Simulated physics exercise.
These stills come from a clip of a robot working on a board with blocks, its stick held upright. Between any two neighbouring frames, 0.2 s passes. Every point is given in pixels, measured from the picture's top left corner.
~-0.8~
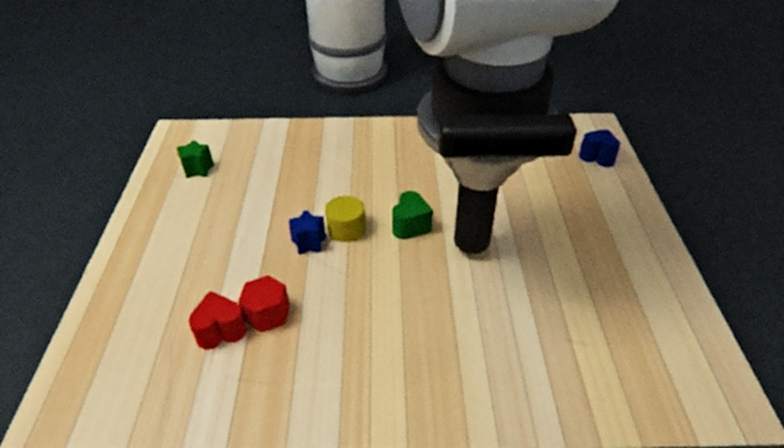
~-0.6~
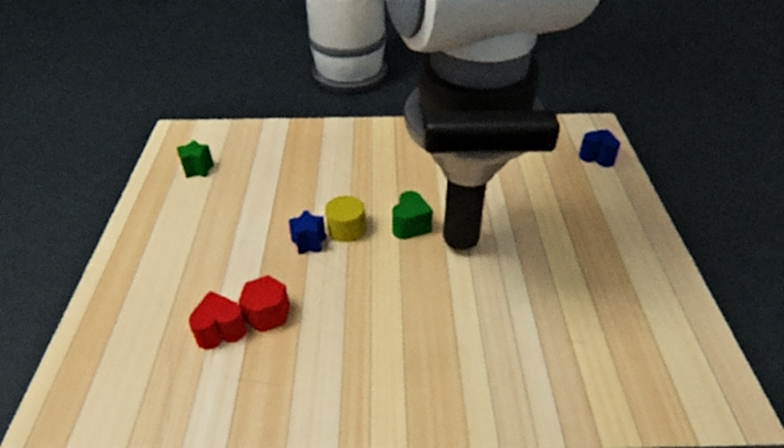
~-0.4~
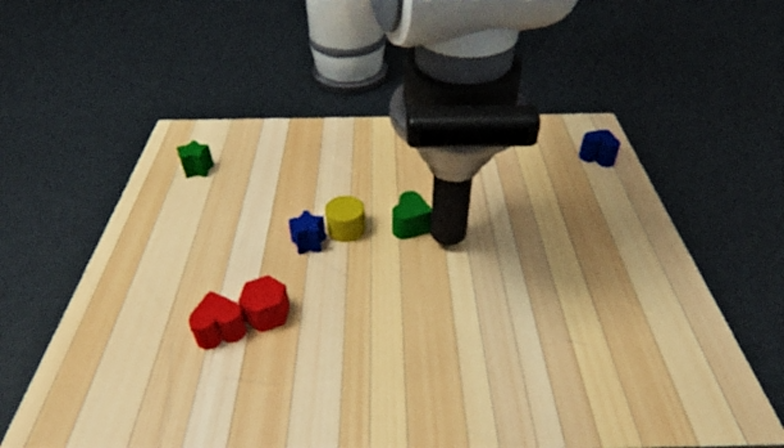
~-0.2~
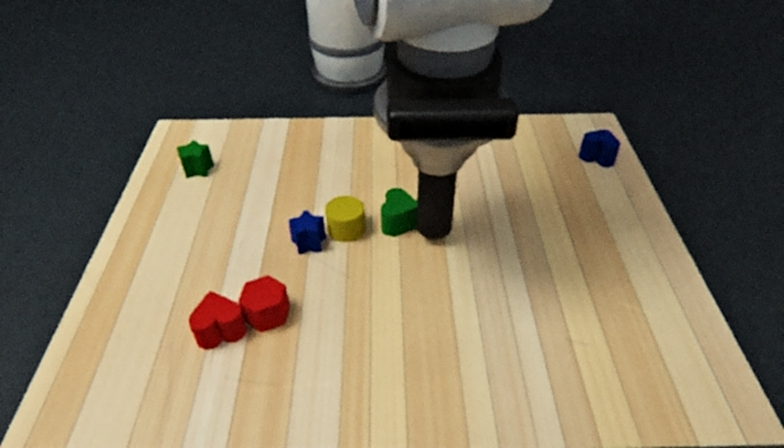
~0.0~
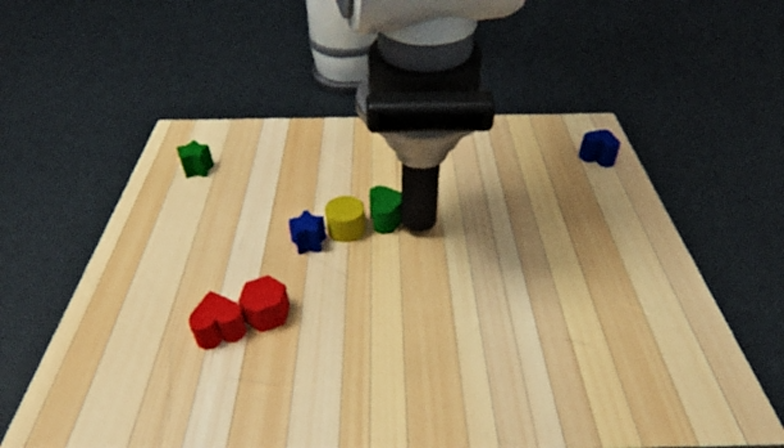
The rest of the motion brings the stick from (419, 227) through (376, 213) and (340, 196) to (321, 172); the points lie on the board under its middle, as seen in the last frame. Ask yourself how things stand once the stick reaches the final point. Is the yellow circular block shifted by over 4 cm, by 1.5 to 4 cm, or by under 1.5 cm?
The answer here is from 1.5 to 4 cm.
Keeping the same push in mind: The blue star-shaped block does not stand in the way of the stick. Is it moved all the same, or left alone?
Its place changes.
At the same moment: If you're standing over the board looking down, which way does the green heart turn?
From overhead, the rotation is counterclockwise.
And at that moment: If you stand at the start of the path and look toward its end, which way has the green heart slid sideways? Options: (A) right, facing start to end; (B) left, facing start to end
B - left, facing start to end.
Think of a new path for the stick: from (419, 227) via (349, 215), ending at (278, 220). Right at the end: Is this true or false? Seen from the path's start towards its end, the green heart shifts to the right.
The statement is true.
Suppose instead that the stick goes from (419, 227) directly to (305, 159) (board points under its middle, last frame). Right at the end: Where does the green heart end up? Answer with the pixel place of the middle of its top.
Around (334, 186).
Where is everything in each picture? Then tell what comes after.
The first frame shows stick's lower end (472, 241); blue star-shaped block (306, 221); yellow circular block (345, 207); green heart (411, 205).
The second frame shows stick (461, 237); blocks still.
The third frame shows stick (448, 233); blocks still.
The fourth frame shows stick (434, 227); green heart (398, 202).
The fifth frame shows stick (419, 220); blue star-shaped block (306, 221); yellow circular block (345, 207); green heart (386, 198).
On the path given first. One third of the way, stick (375, 206); blue star-shaped block (295, 227), turned 10° clockwise; yellow circular block (322, 209); green heart (342, 188), turned 35° anticlockwise.
Two thirds of the way, stick (339, 189); blue star-shaped block (293, 228); yellow circular block (316, 209); green heart (307, 182), turned 60° anticlockwise.
At the end, stick (320, 165); blue star-shaped block (293, 228); yellow circular block (316, 209); green heart (304, 182), turned 65° anticlockwise.
